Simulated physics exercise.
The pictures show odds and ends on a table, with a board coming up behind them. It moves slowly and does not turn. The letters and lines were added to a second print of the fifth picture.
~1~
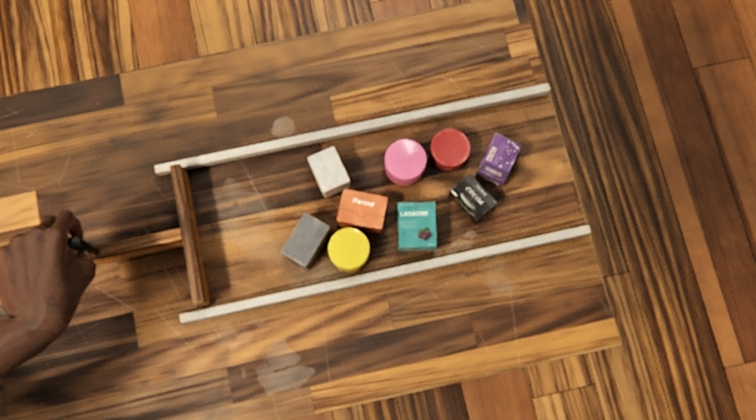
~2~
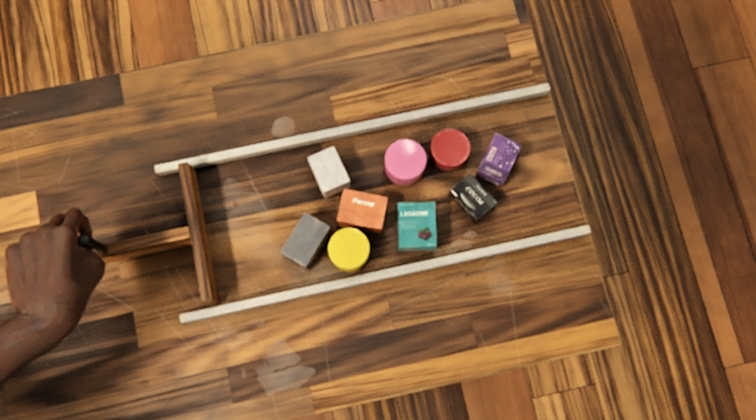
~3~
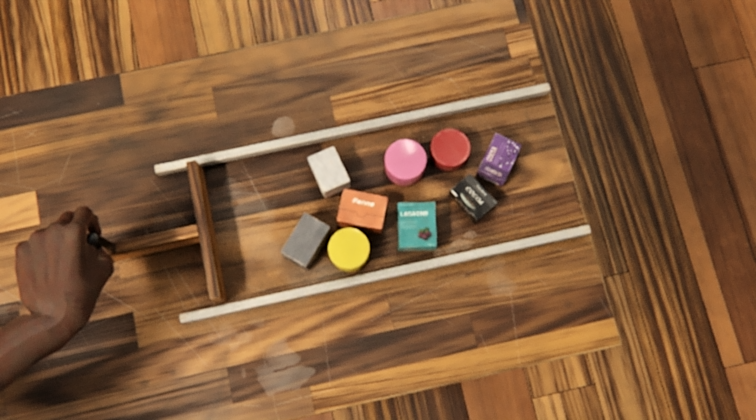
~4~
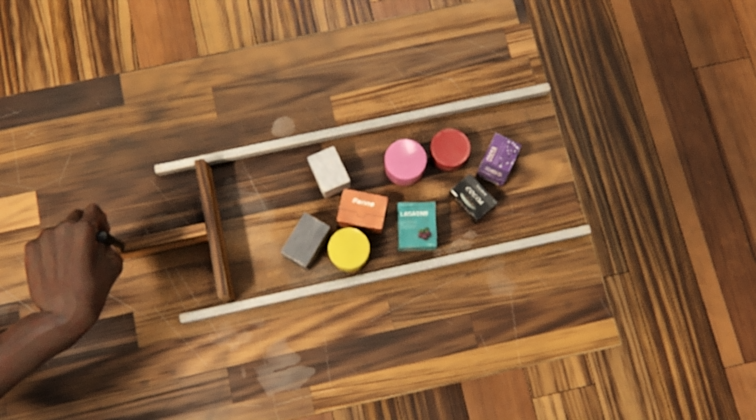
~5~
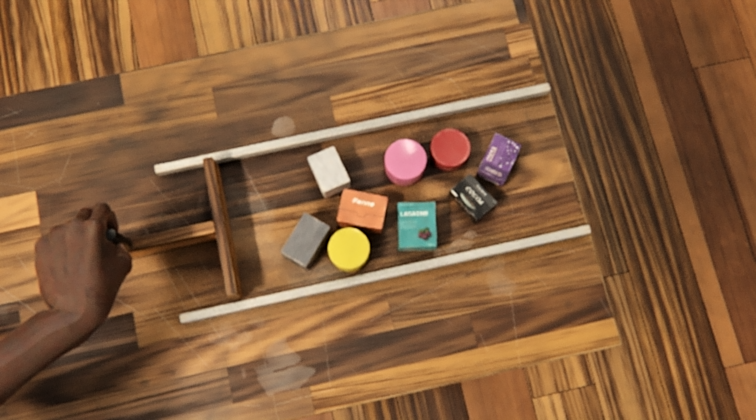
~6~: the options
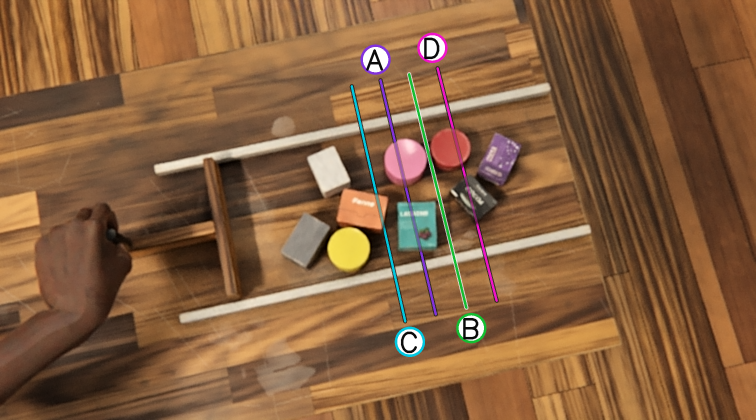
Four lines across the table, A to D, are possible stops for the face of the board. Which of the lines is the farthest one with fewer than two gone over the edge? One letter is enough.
At D, and not beyond.
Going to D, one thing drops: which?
It is the purple packet.
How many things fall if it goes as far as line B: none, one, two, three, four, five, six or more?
The count is none.
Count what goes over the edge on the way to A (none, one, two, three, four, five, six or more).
In all, none.
On the marked copy, A at (407, 193); B at (437, 187); C at (378, 200); D at (466, 181).
With D. Early on, board (308, 206); yellow pot (375, 249); grey block (336, 234).
Further on, board (396, 187); purple packet (515, 143); black box (502, 174).
At the end, board (465, 172); purple packet over the edge; black box (564, 158); one fallen.
As for the rest, A is within the limit but short; B is within the limit but short; C is within the limit but short.
